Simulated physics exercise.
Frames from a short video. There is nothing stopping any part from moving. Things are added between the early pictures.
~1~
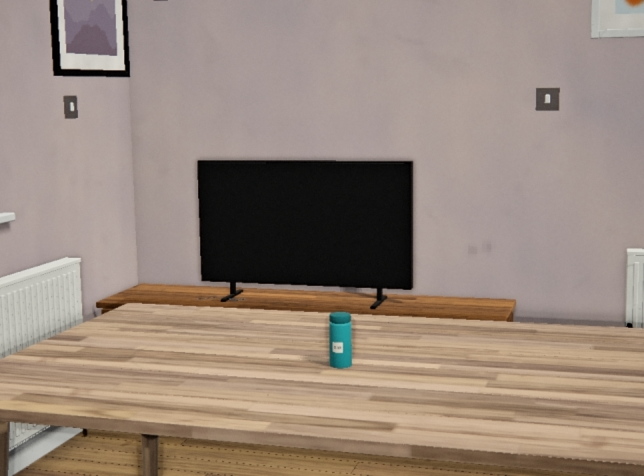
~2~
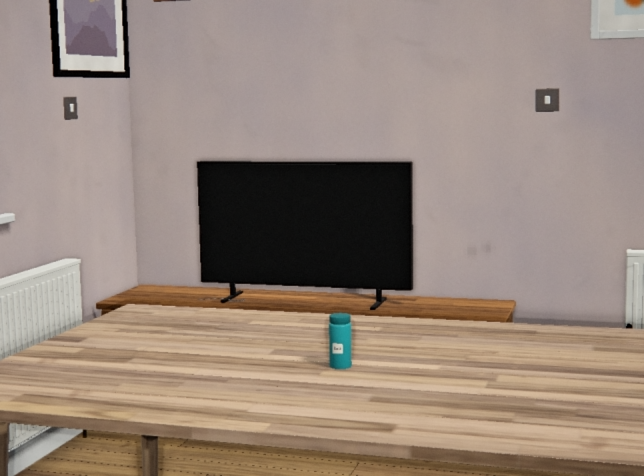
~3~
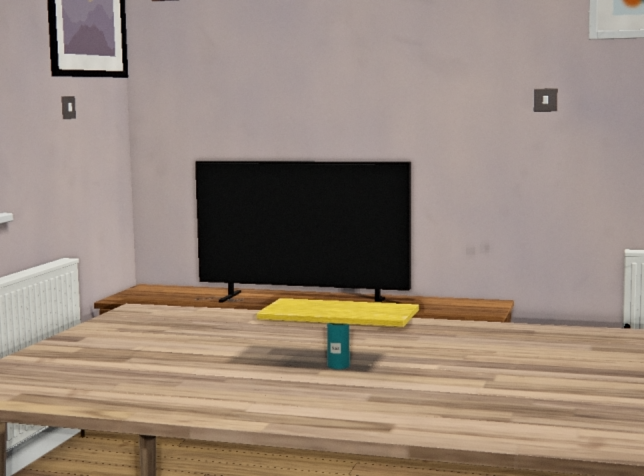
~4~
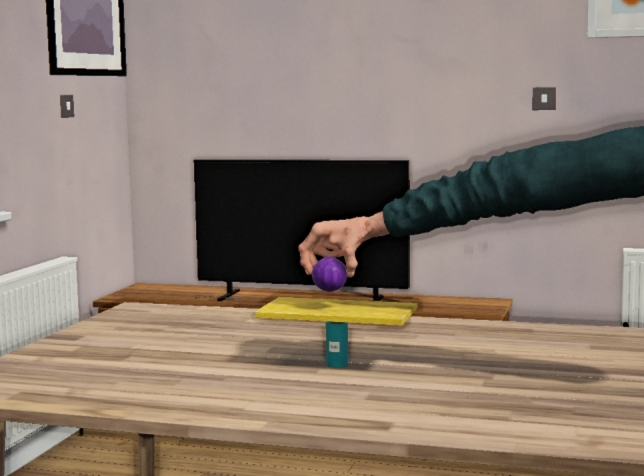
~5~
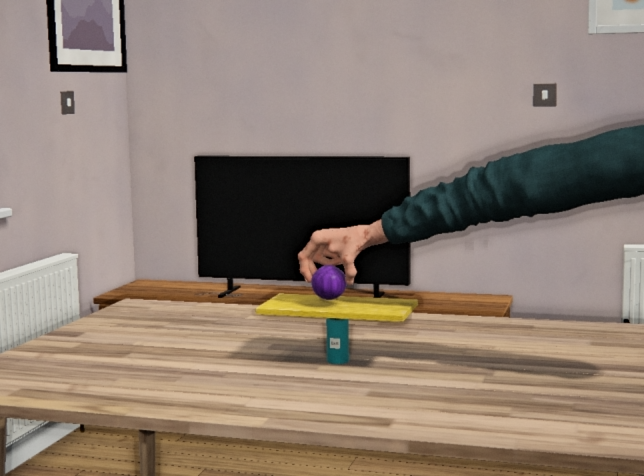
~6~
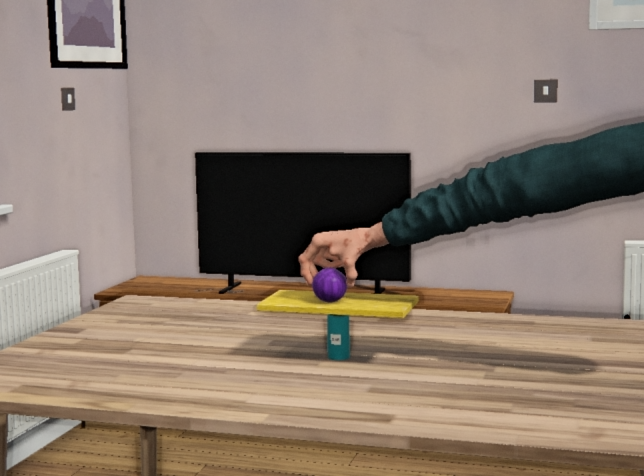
In a room with a television, a teal container stood on a wooden table, then a yellow board appeared on top, and a hand lowered a purple onion onto it and kept holding it.
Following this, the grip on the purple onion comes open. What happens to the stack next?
The stack stays upright.
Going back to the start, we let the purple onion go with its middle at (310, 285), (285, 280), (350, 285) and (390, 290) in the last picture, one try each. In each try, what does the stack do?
The stack remains standing the first time, tumbles down the second, remains standing the third and tumbles down the fourth.
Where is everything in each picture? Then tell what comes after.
The last thing is not in view yet, in the first frame.
The last thing is not in view yet, in the second frame.
The last thing is not in view yet; yellow board (338, 312), in the third frame.
Coming down; purple onion (329, 274); yellow board (337, 310), in the fourth frame.
Coming down; purple onion (329, 282); yellow board (338, 307), in the fifth frame.
Set down, still held; purple onion (330, 285); yellow board (339, 303), in the sixth frame.
Then, 0.30 s past the last view, nothing moves.
Then, 0.70 s past the last view, purple onion resting near (330, 285).
Finally, all 3 still in place. Final places as the last picture's camera would see them, purple onion near (330, 285). The stack holds.
